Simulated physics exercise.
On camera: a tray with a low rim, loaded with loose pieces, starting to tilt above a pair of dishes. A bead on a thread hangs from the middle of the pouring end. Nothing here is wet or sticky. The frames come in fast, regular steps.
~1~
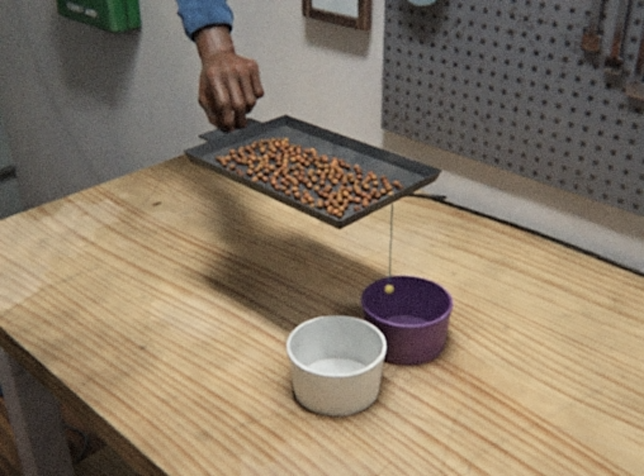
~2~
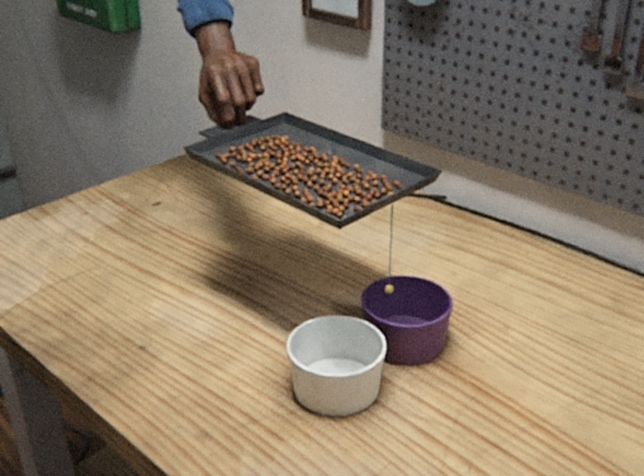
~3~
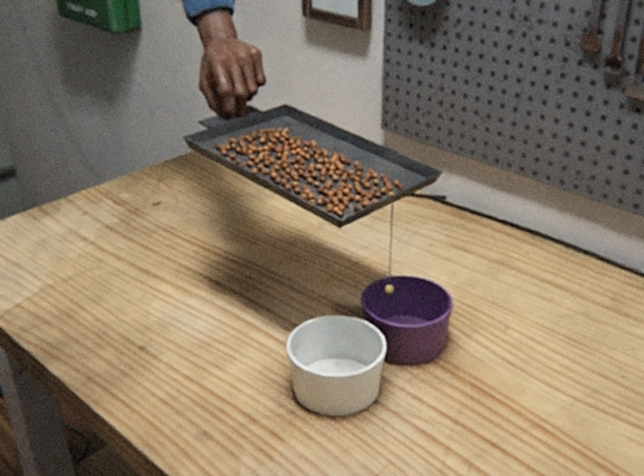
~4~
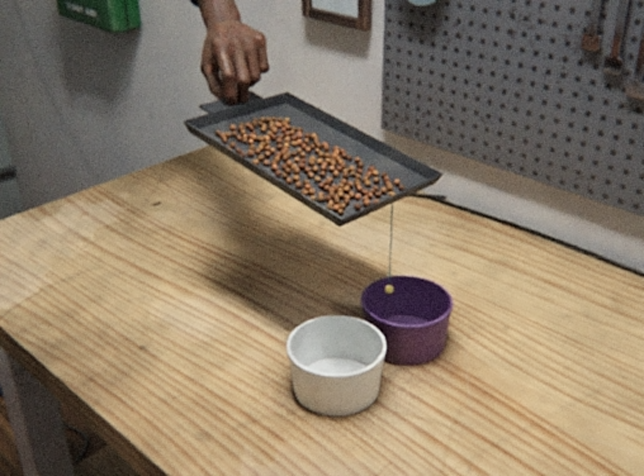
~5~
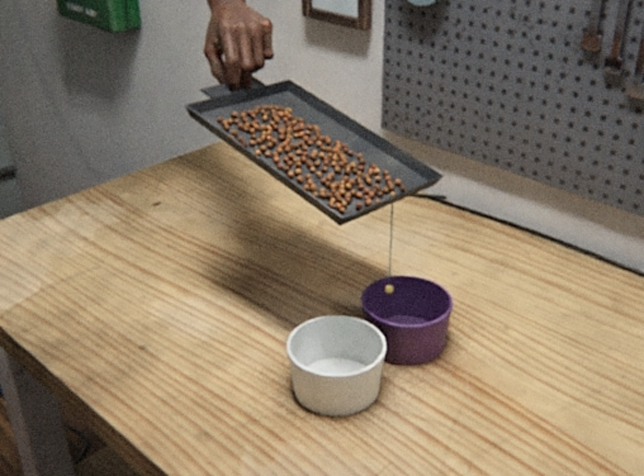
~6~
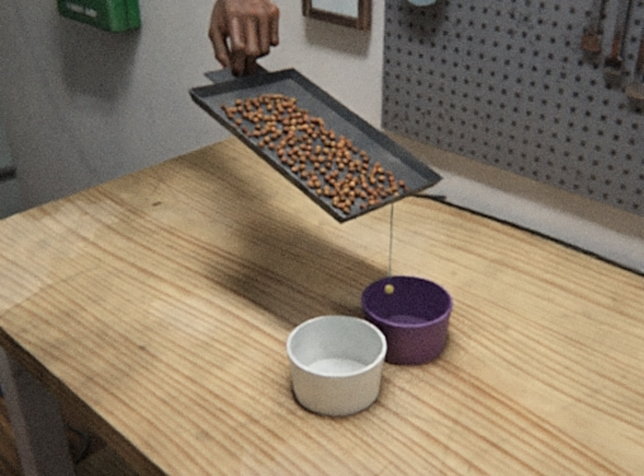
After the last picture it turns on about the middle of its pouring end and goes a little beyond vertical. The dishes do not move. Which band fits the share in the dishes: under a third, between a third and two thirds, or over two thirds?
Caught overall: Between a third and two thirds.
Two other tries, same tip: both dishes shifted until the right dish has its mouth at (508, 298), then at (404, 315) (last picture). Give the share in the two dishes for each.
About 20 and 40 per cent.
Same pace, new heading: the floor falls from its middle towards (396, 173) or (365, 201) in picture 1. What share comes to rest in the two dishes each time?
First some 20, then 70 per cent.
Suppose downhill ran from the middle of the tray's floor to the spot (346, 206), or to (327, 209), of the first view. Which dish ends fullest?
One: The left-hand dish. Two: Left.
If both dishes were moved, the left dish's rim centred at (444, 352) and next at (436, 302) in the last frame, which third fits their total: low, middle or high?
At the first place below one third, at the second over two thirds.
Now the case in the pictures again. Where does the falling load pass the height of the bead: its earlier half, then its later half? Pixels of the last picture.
The first part at (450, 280); the rest at (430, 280).
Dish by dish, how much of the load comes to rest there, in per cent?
About: Left dish 0, right dish 50 per cent.
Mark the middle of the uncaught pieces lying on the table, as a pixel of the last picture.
Close to (493, 323).
Soon, tray tipped steeply; about two thirds on the tray; a small part in the right dish; a small part outside both; about a quarter in the air.
A while on, tray tipped right over; a stray few on the tray; about half in the right dish; about a third outside both; a small part in the air.
Towards the end, tray tipped past a quarter turn; about half in the right dish; about half outside both.
Finally, tray tipped past a quarter turn; none in the left dish; about half in the right dish; about half outside both.
